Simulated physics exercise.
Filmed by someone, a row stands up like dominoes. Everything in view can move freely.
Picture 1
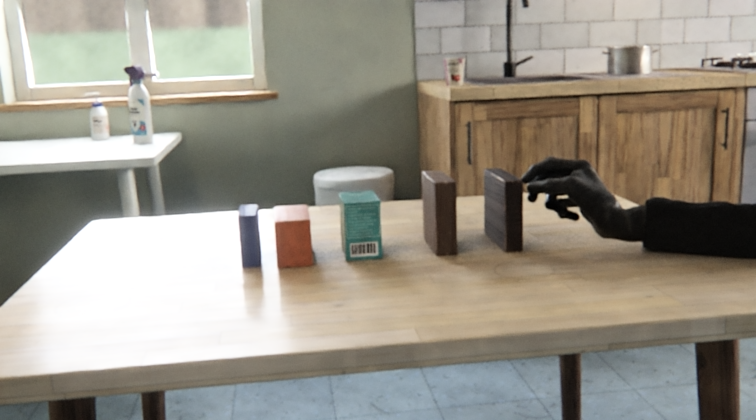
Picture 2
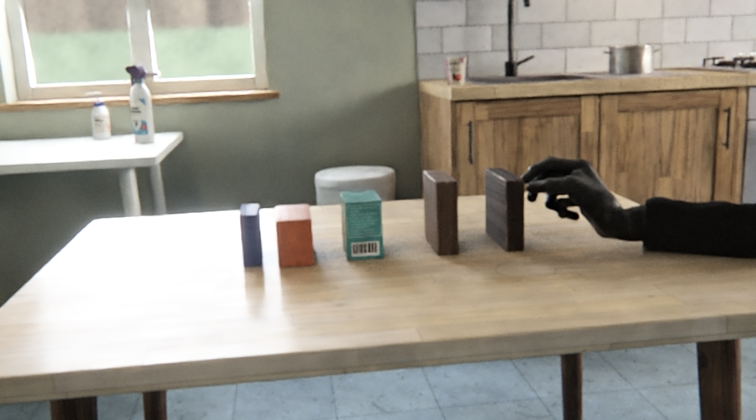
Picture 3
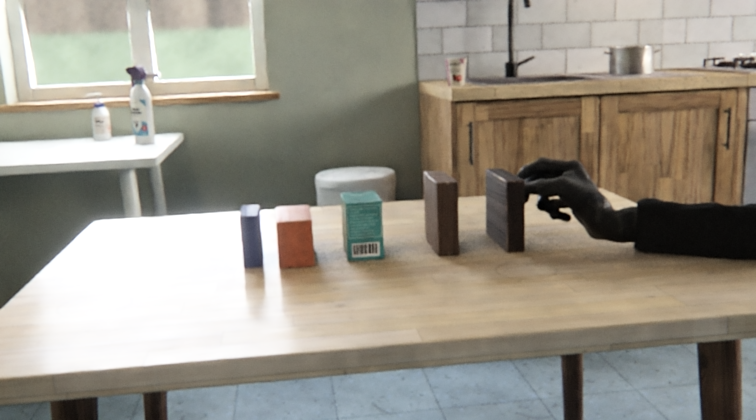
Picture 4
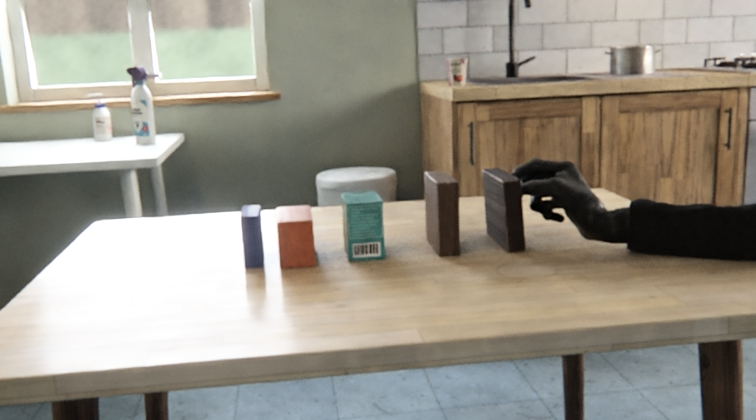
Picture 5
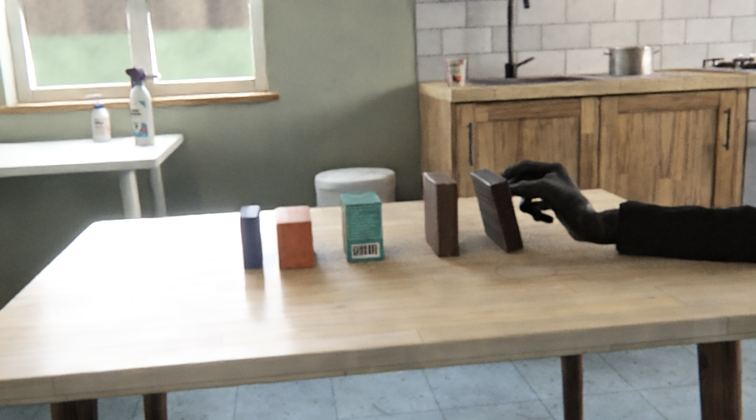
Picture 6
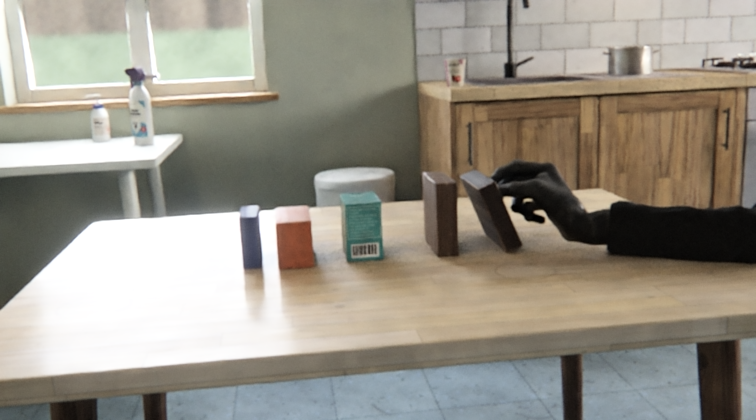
A dark, black-gloved hand reaches in from the right over a pale wooden table in a kitchen, seen from the front and slightly above, with a window at left and wooden cabinets behind. Five upright pieces stand in a spaced row: blue, orange, turquoise, brown and black, from left to right. The fingertips push the black board's upper edge, and it tilts leftward toward the brown block while the others stay still.
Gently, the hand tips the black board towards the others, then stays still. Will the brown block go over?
Yes, it goes down.
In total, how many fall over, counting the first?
2 of them.
Then, 0.20 s past the last view, black board 56° over; brown block rocked 19° from its first pose near (427, 212).
Then, 0.40 s past the last view, black board 73° over; brown block on its side near (396, 234); turquoise packet rocked 12° from its first pose.
Then, 0.50 s past the last view, black board 90° over; brown block on its side near (391, 240); turquoise packet displaced a little.
Finally, down or leaning hard on the table, brown block; the other 2 still in place. Final places as the last picture's camera would see them, brown block near (390, 241).
